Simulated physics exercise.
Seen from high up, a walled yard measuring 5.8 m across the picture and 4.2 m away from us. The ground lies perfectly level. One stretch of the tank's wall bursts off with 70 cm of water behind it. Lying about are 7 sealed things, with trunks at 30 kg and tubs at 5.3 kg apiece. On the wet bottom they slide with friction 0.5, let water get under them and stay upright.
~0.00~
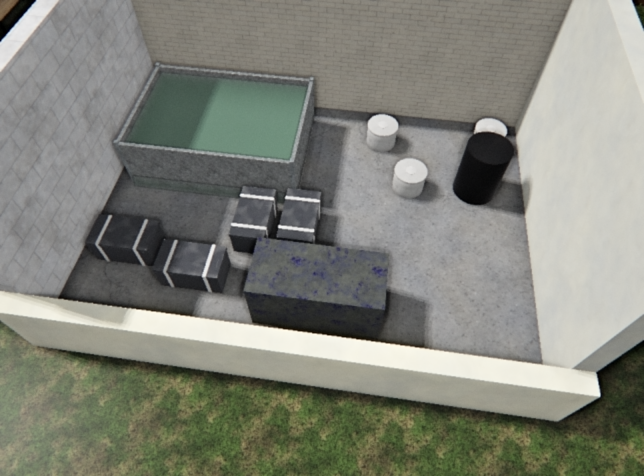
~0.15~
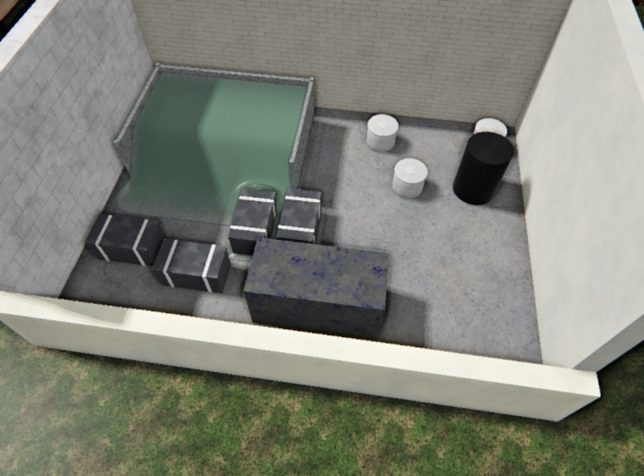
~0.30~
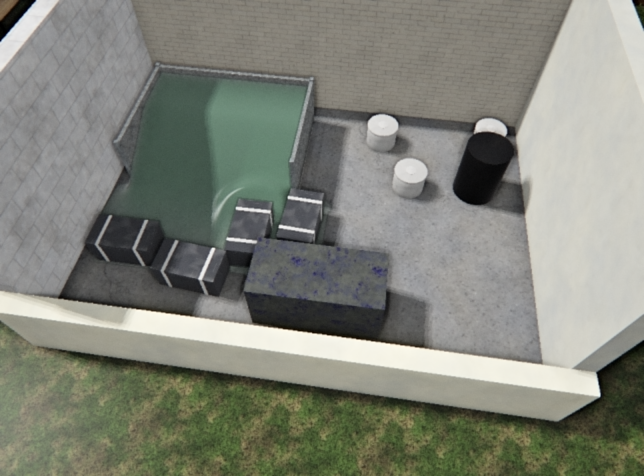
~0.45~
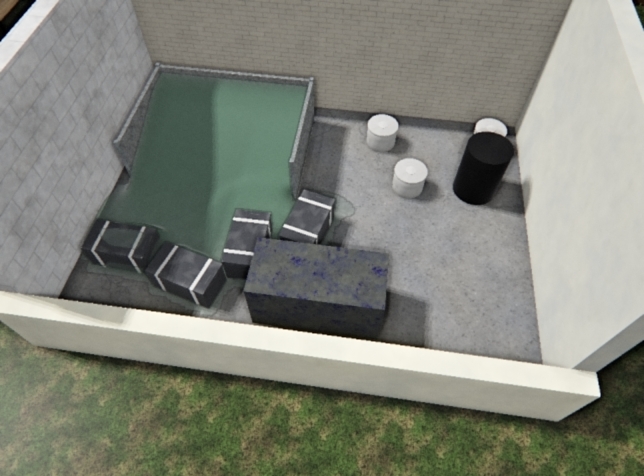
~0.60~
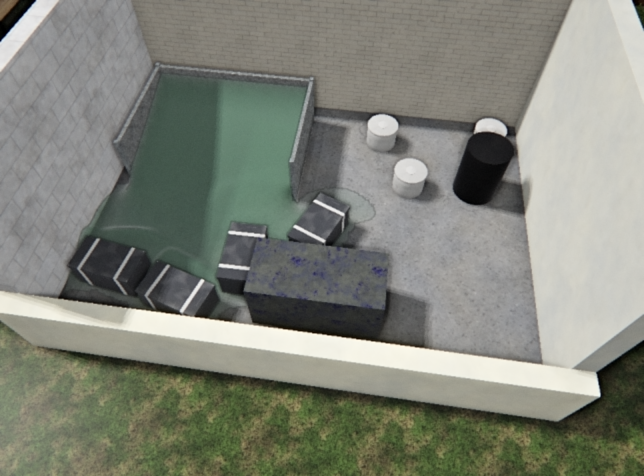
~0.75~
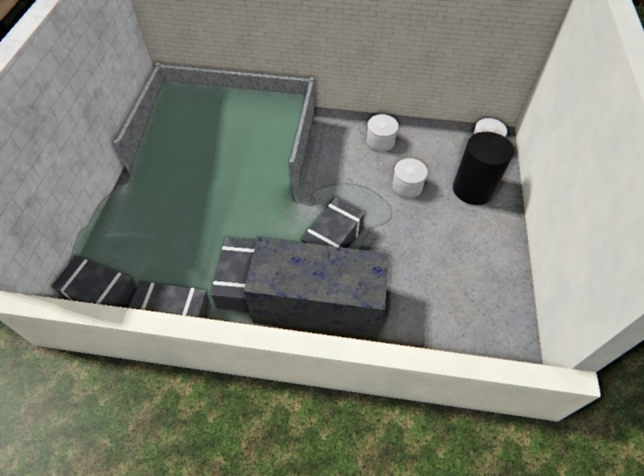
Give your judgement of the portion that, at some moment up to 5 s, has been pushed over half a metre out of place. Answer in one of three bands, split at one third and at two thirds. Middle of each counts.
Two thirds or more.
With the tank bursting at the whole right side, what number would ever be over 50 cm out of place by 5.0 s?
Count: 2.
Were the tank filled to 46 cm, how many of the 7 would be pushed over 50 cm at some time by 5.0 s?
Then 4 of them.
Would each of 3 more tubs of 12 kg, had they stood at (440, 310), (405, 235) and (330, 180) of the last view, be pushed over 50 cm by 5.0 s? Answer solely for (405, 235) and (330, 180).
In the order asked they come out beyond the limit, inside the limit.
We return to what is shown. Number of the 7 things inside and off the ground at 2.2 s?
3 at that moment.
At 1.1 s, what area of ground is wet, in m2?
The covered patch comes to about 11.0 m2.
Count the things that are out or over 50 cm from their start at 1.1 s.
4.
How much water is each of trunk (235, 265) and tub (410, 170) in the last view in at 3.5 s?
16 and 5 cm.
After 1.1 s 4 of 7 are over 50 cm from their spots; 3 afloat.
After 2.2 s 2 of 7 are over 50 cm from their spots; 3 afloat.
After 3.5 s 4 of 7 are over 50 cm from their spots; 3 afloat.
After 5.0 s 5 of 7 are over 50 cm from their spots, and 5 have been at some point; 6 afloat.
